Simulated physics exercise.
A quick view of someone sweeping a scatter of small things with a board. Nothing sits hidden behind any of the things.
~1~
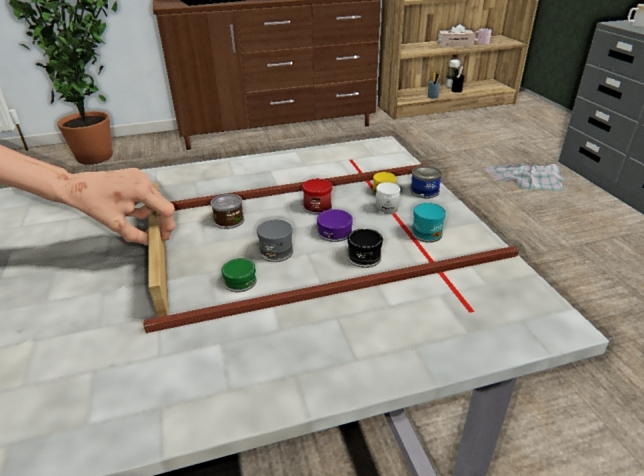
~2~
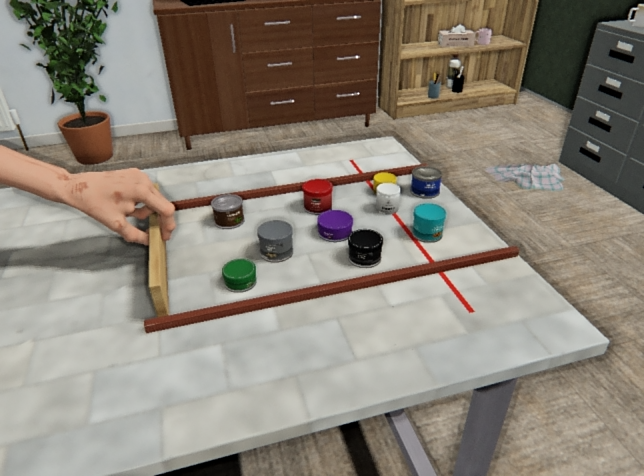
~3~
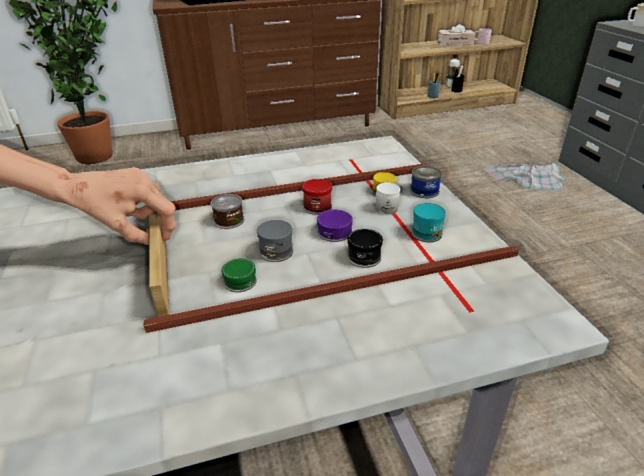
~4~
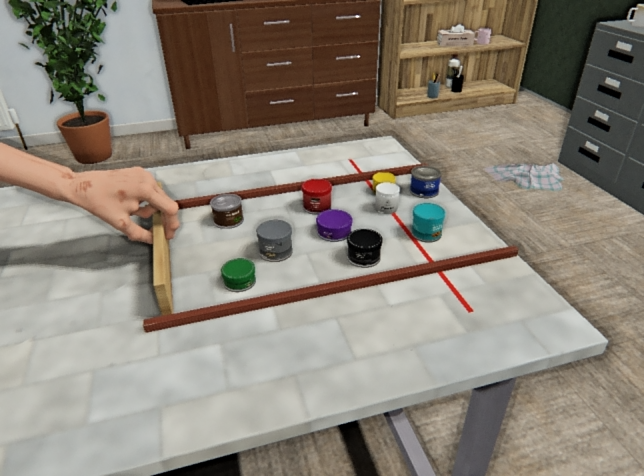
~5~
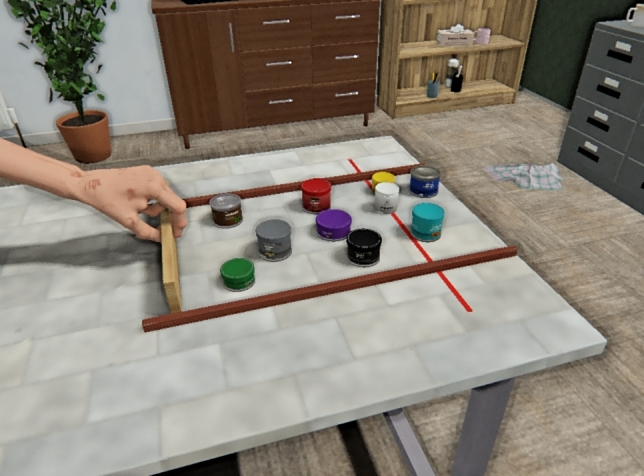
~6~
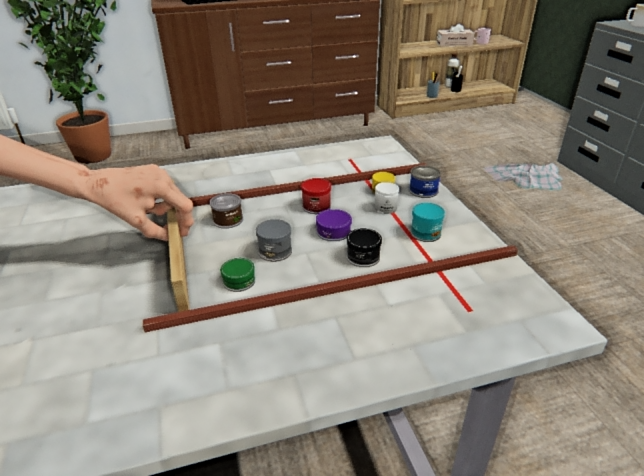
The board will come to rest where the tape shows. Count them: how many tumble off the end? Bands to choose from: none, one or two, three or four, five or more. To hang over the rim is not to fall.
Final answer: None.
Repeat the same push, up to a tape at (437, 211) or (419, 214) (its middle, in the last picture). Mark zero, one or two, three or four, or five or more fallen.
First more than four, second one or two.
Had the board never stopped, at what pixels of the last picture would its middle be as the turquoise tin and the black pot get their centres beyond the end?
Approx. (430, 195) / approx. (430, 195) for the other.
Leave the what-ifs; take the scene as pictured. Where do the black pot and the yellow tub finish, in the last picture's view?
The black pot settles near (469, 238); as for the yellow tub, near (406, 174).
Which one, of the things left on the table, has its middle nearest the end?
The answer: The blue pot.
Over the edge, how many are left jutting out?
1 overhanging.
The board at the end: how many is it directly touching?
Count: 4.
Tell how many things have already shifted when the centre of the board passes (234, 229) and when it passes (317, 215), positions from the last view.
The count reaches 2 first and 6 second.
A little later, none off yet; blue pot at rest near (425, 181); turquoise tin at rest near (427, 222); yellow tub at rest near (383, 184).
When it is over, the number that fall off is zero.
